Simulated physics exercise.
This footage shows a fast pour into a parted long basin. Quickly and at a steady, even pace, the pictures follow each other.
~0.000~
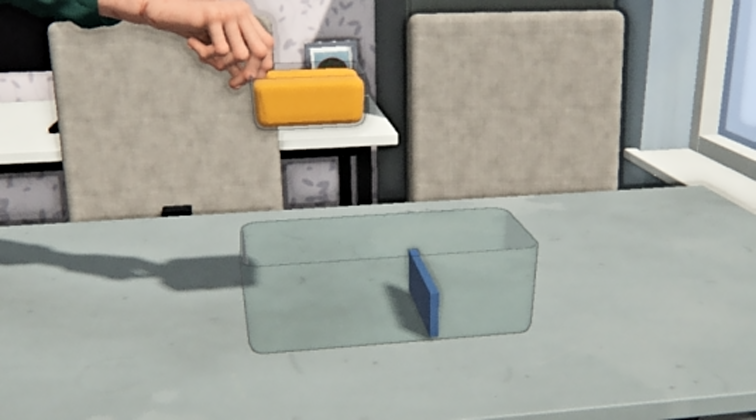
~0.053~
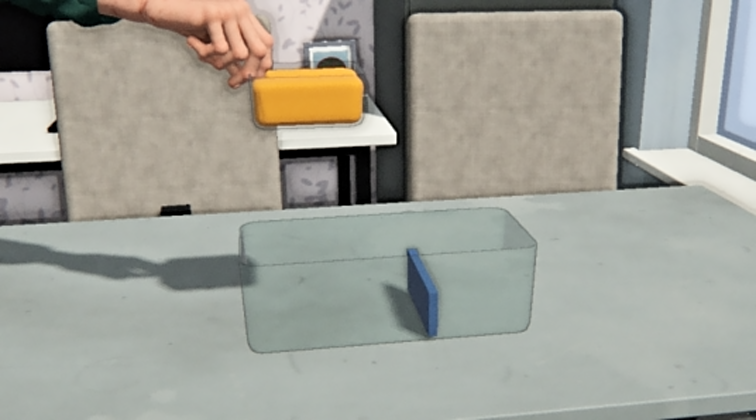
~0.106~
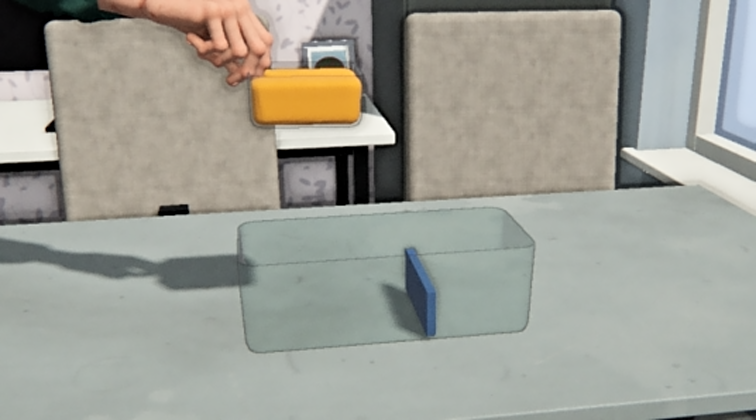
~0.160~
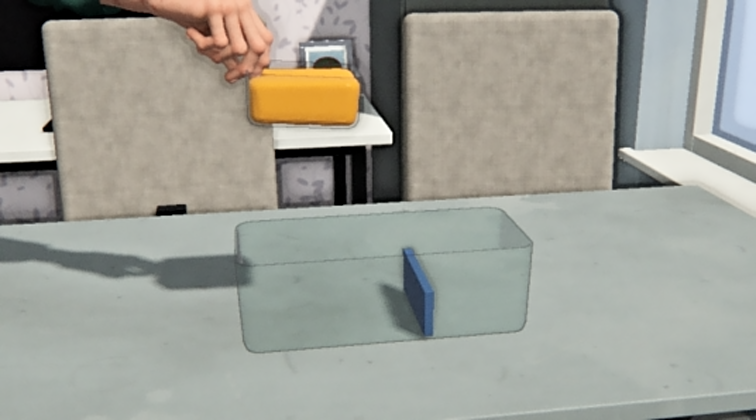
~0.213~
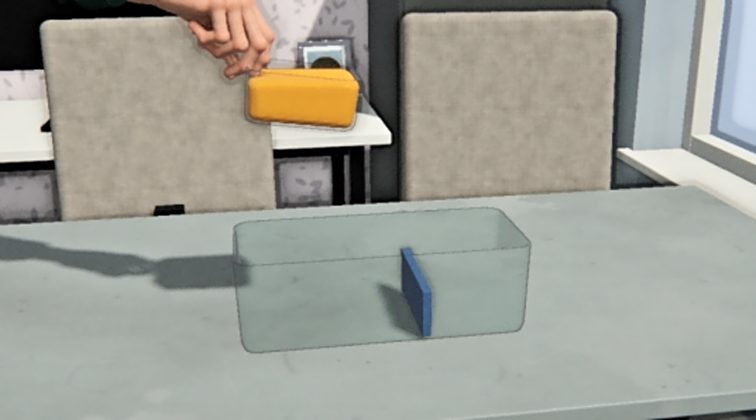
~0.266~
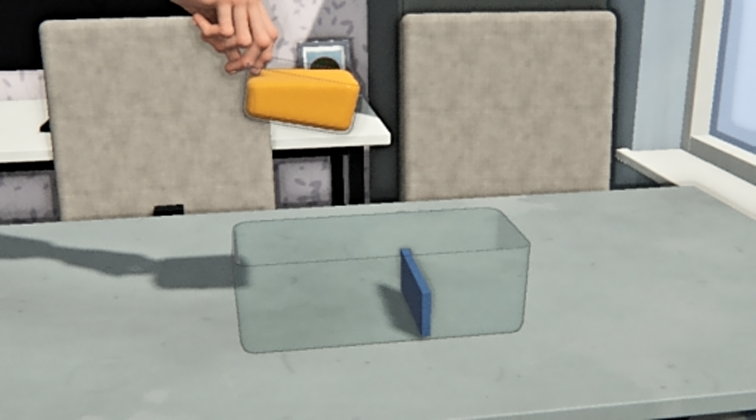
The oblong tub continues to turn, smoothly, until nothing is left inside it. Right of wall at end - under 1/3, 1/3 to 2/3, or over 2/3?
The share right of the wall is left at a third to two thirds.
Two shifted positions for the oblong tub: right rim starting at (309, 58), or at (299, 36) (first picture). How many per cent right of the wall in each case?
0 and 0 per cent.
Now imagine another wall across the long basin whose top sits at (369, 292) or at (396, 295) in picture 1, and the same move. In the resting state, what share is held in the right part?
85 % then 70 %, approximately.
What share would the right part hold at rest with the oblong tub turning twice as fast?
Around 35 percent ends up there.
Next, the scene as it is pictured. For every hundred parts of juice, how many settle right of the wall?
55 %.
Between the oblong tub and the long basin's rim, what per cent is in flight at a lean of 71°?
Estimated at 45 per cent or so.
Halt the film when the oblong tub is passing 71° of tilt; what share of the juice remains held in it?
About 30 per cent.
A moment on, the oblong tub is tipped part way and 30 per cent is still to pour, 6 is left of the wall and 20 right of it.
Next, the oblong tub is tipped right over and 2 per cent is still to pour, 33 is left of the wall and 57 right of it.
Then the oblong tub is tipped right over and 0 per cent is still to pour, 41 is left of the wall and 57 right of it.
Later the oblong tub is tipped right over and 0 per cent is still to pour, 41 is left of the wall and 57 right of it.
At rest 41 per cent lies left of the wall, 57 right of it and 2 outside.
